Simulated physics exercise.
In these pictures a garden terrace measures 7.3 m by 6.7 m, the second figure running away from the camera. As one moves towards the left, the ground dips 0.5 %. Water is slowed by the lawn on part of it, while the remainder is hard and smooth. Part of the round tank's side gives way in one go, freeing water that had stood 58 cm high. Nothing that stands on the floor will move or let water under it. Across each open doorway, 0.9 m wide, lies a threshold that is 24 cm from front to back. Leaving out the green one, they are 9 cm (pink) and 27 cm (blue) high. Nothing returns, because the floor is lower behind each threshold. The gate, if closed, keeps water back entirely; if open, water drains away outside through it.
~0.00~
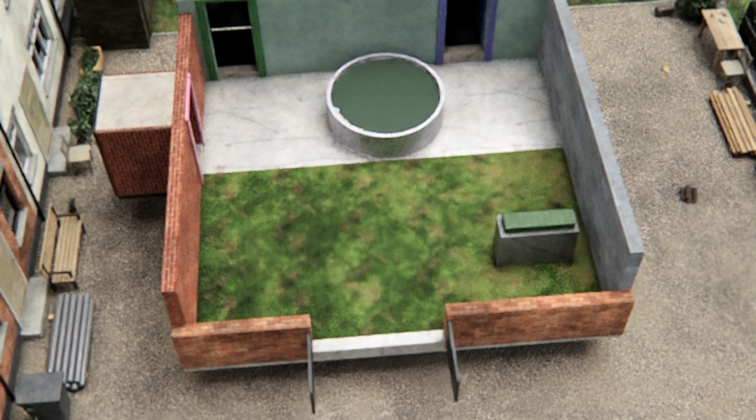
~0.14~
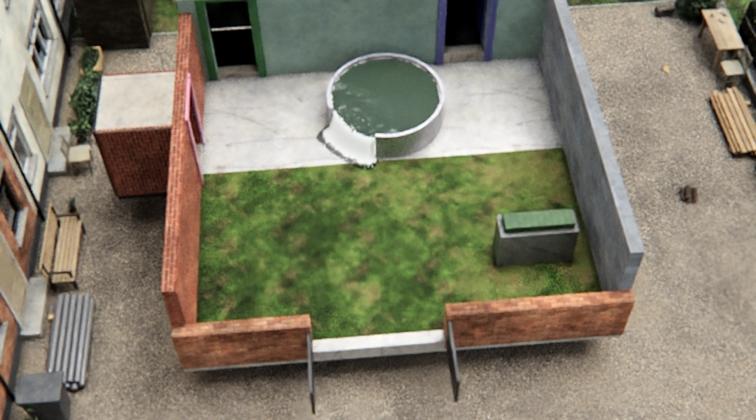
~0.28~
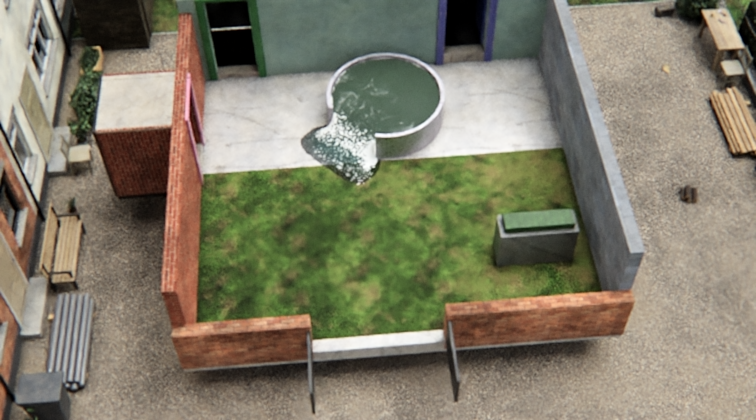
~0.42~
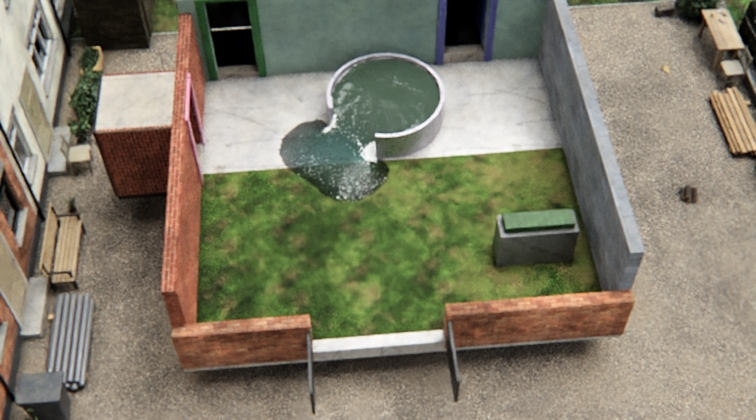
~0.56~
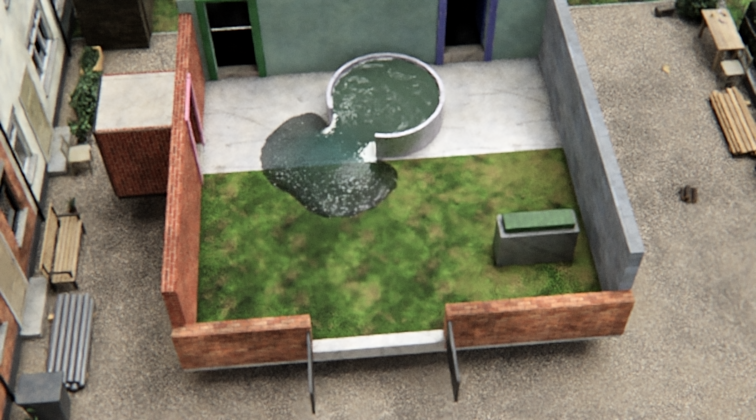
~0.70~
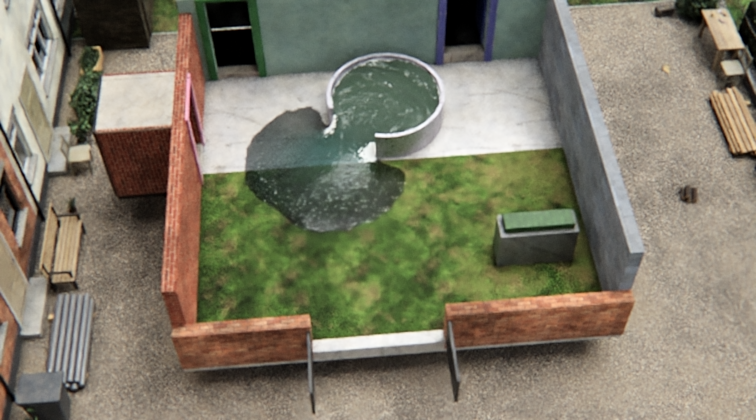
In a walled garden terrace, the round tank's side breaks and water spreads across paving and lawn.
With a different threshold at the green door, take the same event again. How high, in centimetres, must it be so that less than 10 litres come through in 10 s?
It must be about 6.5 cm high.
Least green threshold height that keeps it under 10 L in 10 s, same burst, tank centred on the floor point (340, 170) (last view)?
A height near 6.0 cm.
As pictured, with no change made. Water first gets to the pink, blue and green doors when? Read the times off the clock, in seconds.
It reaches pink at 1.2 s, blue at 9.5 s, and green at 3.4 s.
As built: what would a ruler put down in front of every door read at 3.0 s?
Reading in centimetres: Pink = 16, blue = 0, green = 0.
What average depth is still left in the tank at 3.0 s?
Around 25 centimetres.
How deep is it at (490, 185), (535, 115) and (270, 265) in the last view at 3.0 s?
I'd read roughly 0, 0 and 7 cm there.
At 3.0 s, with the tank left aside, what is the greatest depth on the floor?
Around 18 centimetres.
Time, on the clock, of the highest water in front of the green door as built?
Peak: Close to 6.5 s.
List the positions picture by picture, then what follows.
In the first picture, still water, 58 cm deep, in the round tank at (386, 96); the green door at (233, 43) is dry.
In the second picture, the gap is at (350, 140), the front 0.3 m out at (365, 166); the back of the round tank holds 58 cm.
In the third picture, the front is at (360, 180), 0.7 m from the gap at (350, 141); 1.0 m2 of floor is wet, 58 cm left at the back.
In the fourth picture, the front is at (337, 196), 1.2 m from the gap at (350, 142); 2.3 m2 of floor is wet, 58 cm left at the back.
In the fifth picture, water pours out at (350, 142) and has run 1.7 m, to (316, 210); about 5 cm deep outside, 58 cm at the back.
In the sixth picture, water pours out at (350, 141) and has run 2.1 m, to (304, 225); about 4 cm deep outside, 57 cm at the back; the green door at (233, 43), 3.2 m from the gap, is still 1.7 m from the nearest water.
After 1.4 s water covers 20 % of the floor, deepest (28 cm) near (345, 152); it has not reached the green door.
After 3.0 s water covers 40 % of the floor, deepest (18 cm) near (203, 169); it has not reached the green door.
After 10.0 s water covers 75 % of the floor, deepest (9 cm) near (205, 92); 7 cm at the green door, 0 litres in over its 13 cm threshold.
At the green door as built, the water arrived by 3.5 s and peaked near 9 cm at 6.6 s.
With a threshold of 6 cm, 17 litres would have come in within the 10 s; with 8 cm, 2 litres. So under 10 litres takes about 6.5 cm.
